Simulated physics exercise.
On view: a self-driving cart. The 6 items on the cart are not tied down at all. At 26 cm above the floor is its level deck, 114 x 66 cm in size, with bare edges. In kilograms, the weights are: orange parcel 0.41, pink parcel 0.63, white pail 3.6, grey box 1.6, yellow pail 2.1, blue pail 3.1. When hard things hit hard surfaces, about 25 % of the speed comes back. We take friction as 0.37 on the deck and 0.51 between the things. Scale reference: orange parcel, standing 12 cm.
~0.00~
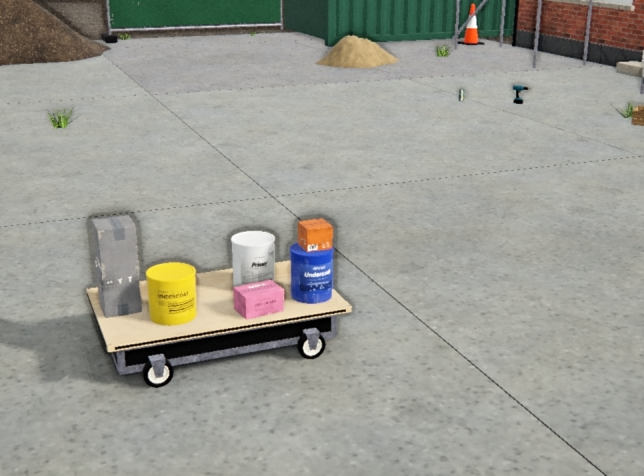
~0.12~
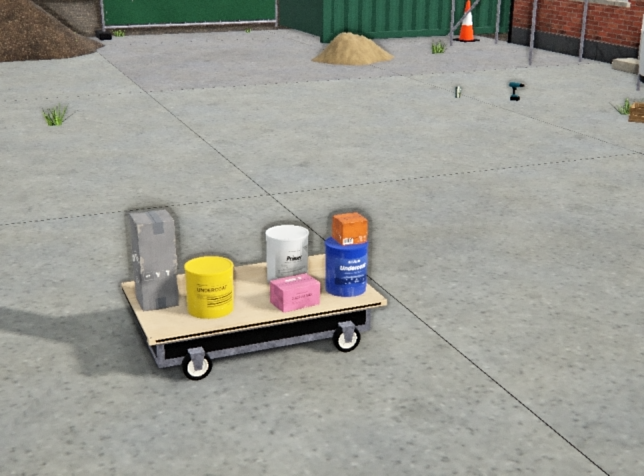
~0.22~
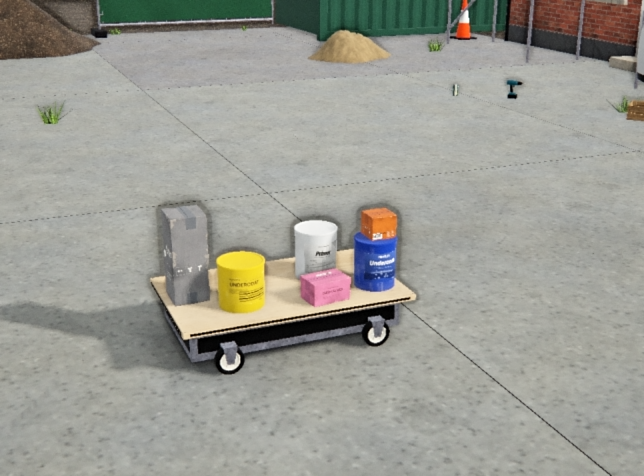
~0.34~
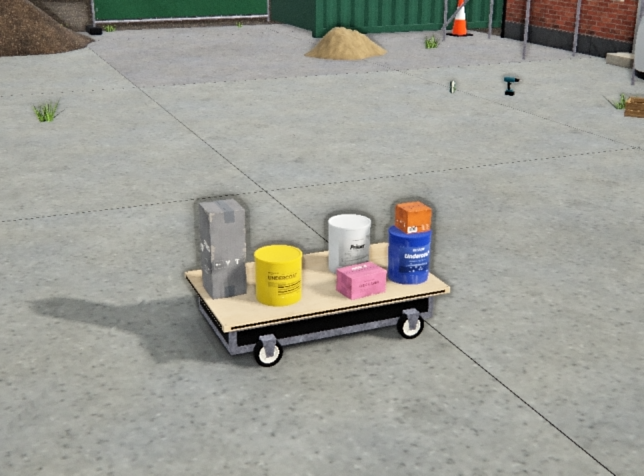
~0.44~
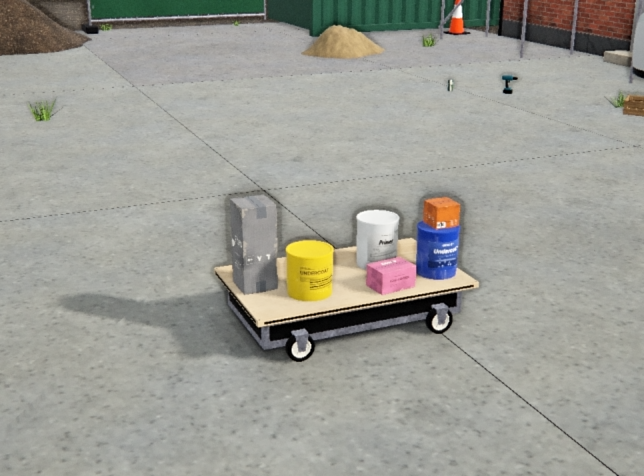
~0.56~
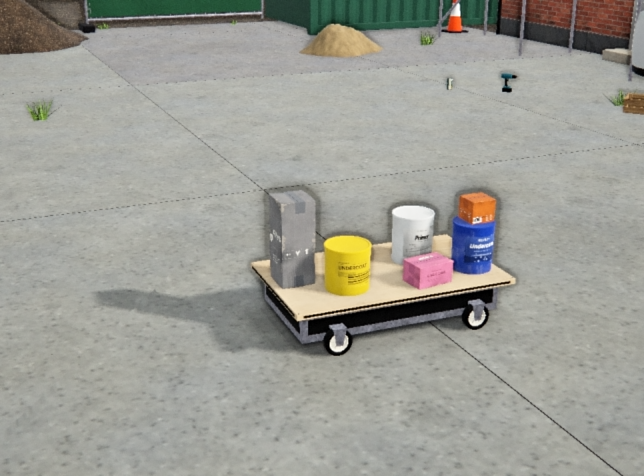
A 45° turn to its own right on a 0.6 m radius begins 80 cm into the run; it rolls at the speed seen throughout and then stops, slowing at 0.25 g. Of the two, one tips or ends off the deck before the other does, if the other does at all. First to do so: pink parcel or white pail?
The second.
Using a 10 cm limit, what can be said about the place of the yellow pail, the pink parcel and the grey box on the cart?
Note: Yellow pail is left in place. Pink parcel departs its position. Grey box is left in place.
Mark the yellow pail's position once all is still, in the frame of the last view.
Resting point, approx. (579, 290) px.
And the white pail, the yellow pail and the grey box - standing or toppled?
In the last frame the white pail does not stay up, the yellow pail remains up and the grey box remains up.
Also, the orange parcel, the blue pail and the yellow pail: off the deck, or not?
Observed: Orange parcel exits its support; blue pail exits its support; yellow pail remains in bounds.
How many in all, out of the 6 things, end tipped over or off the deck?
Total count: 3.
After 0.76 s, cart 122 cm along, turned 26°; white pail slid 21 cm near (478, 234); pink parcel slid 19 cm near (487, 270); orange parcel leaning 4°.
After 1.06 s, cart 169 cm along, turned 45°; orange parcel, white pail and blue pail now off the deck; pink parcel slid 31 cm near (584, 286); grey box slid 5 cm.
After 1.46 s, cart 206 cm along, turned 45°; pink parcel slid 31 cm; grey box slid 5 cm; yellow pail slid 3 cm.
By the end (2.1 s), off the deck, orange parcel, white pail and blue pail; not toppled but over 10 cm from the start, pink parcel; the other 2 in place, give or take 10 cm. Pink parcel was never lost; white pail went at 0.82 s.
